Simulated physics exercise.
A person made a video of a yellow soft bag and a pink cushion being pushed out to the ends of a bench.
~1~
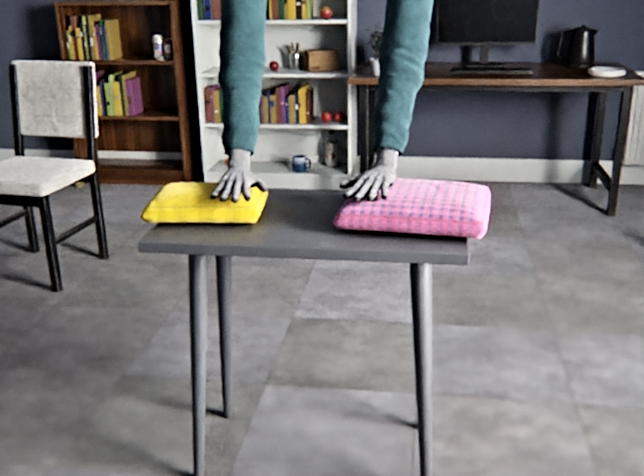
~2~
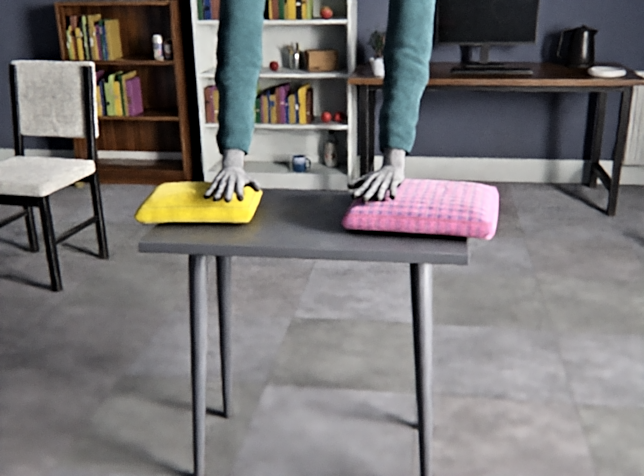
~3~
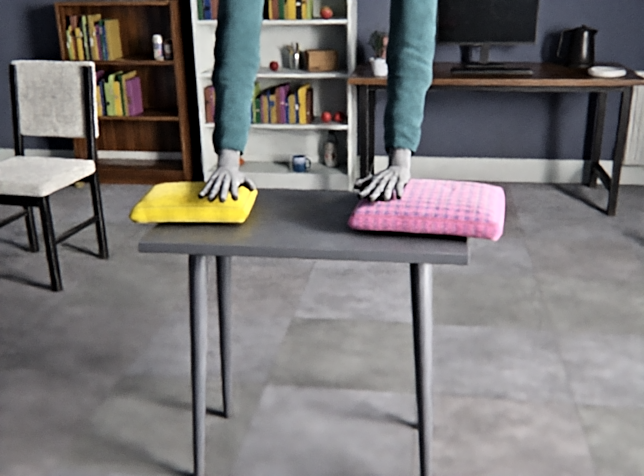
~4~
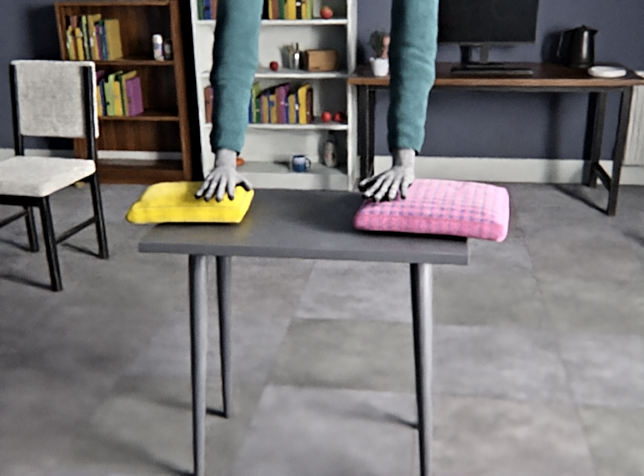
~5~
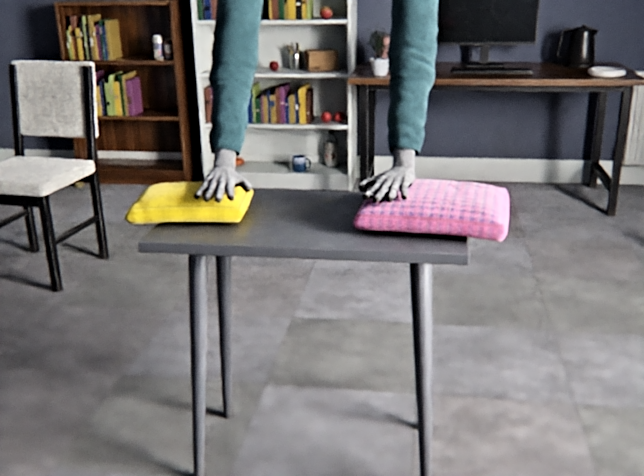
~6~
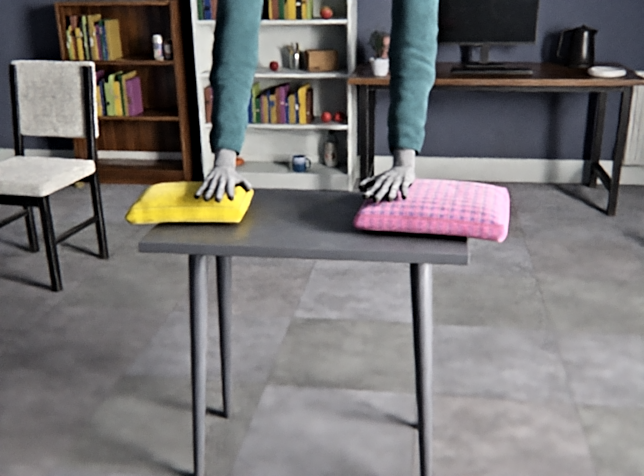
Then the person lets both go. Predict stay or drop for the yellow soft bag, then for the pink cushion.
In the end the yellow soft bag is still on it; the pink cushion is still on it.
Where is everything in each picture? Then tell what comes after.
Soft bag tip (150, 210); cushion tip (483, 221), in the first frame.
Soft bag tip (144, 210); cushion tip (492, 222), in the second frame.
Soft bag tip (138, 210); cushion tip (498, 223), in the third frame.
Soft bag tip (135, 211); cushion tip (502, 224), in the fourth frame.
Soft bag tip (135, 211); cushion tip (503, 224), in the fifth frame.
Soft bag tip (135, 211), about a third past the edge; cushion tip (503, 224), about a third past the edge, in the sixth frame.
Then, 0.46 s later than the last view, soft bag at rest; cushion at rest.
Finally, soft bag at rest; cushion at rest. The yellow soft bag stays up there and the pink cushion remains on top.
